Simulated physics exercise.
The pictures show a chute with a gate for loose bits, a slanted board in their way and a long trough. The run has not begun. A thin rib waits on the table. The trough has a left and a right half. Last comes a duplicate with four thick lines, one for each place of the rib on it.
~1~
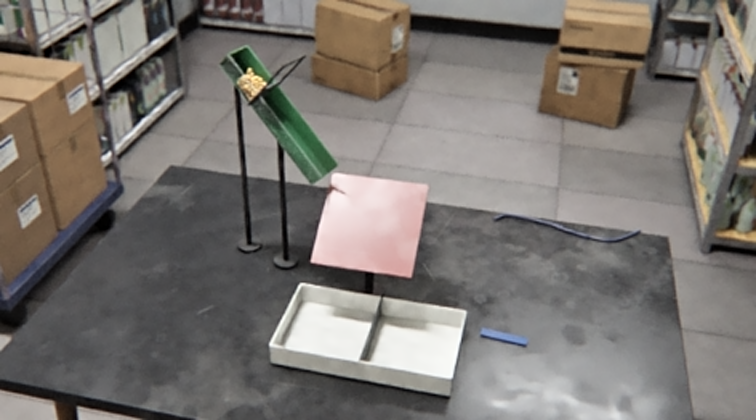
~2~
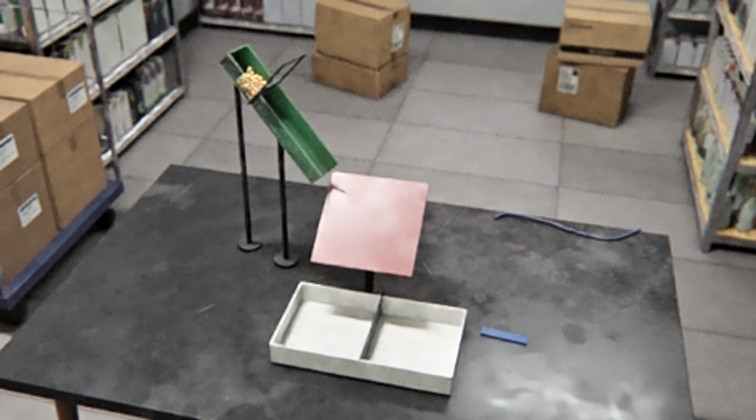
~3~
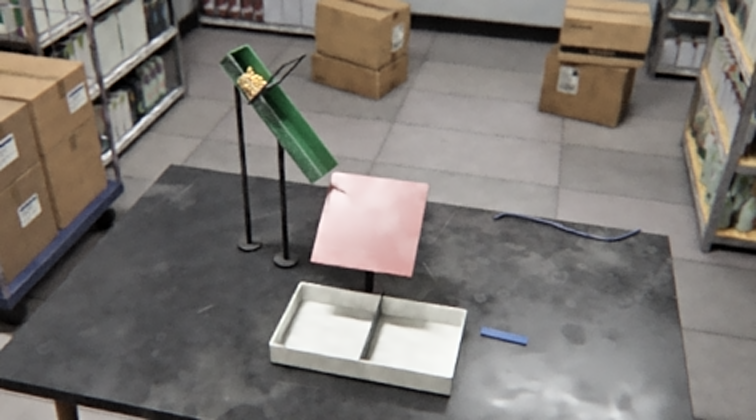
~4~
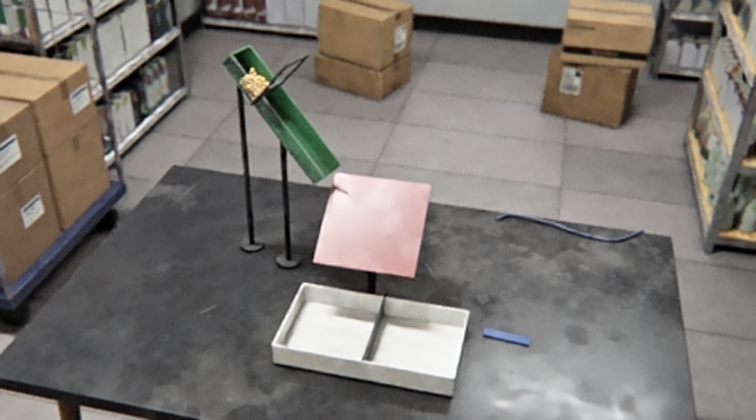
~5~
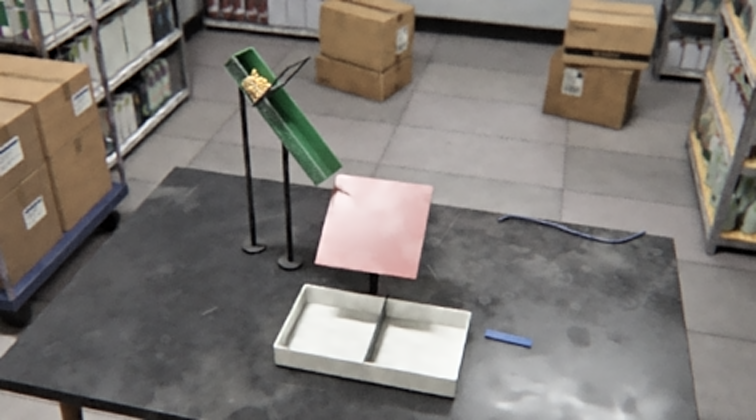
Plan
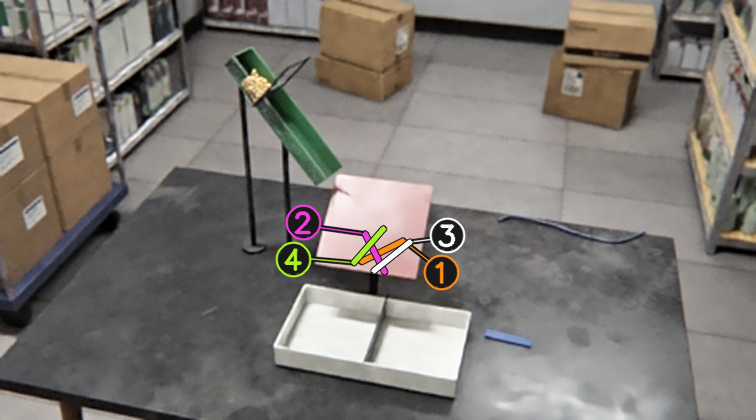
A dark table held a green chute with small tan bits resting near its top, a slanted pink board and a pale two-part tray, and nothing moved apart from a slight shift of the view.
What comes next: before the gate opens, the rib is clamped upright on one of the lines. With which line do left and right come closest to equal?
2 beats the others.
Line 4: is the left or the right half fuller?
More lands on the left.
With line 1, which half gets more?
More lands on the left.
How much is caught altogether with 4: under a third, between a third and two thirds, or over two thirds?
It is over two thirds.
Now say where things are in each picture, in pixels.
Load behind the gate (256, 87), dried chickpeas; lip of the chute (320, 179), sloping fairly steeply, in the first picture.
Middle of the board (371, 222), tilted fairly steeply; middle of its low edge (361, 269); of its high edge (380, 178), in the second picture.
Front corners of the trough (270, 344) and (451, 377); front end of its middle wall (359, 360); gate still shut (271, 86), in the third picture.
Middle of the load (259, 87); lip (323, 179), in the fourth picture.
Middle of the load (261, 88); lip (325, 180), in the fifth picture.
On the marked copy, line 1 from (403, 240) to (361, 261); line 2 from (365, 233) to (384, 272); line 3 from (410, 242) to (373, 270); line 4 from (383, 228) to (353, 262).
Choosing 1, of what is caught, almost all in the left half, just a few in the right.
Choosing 2, of what is caught, roughly half in the left half, roughly half in the right.
Choosing 3, of what is caught, almost all in the left half, just a few in the right.
Choosing 4, of what is caught, almost all in the left half, just a few in the right.
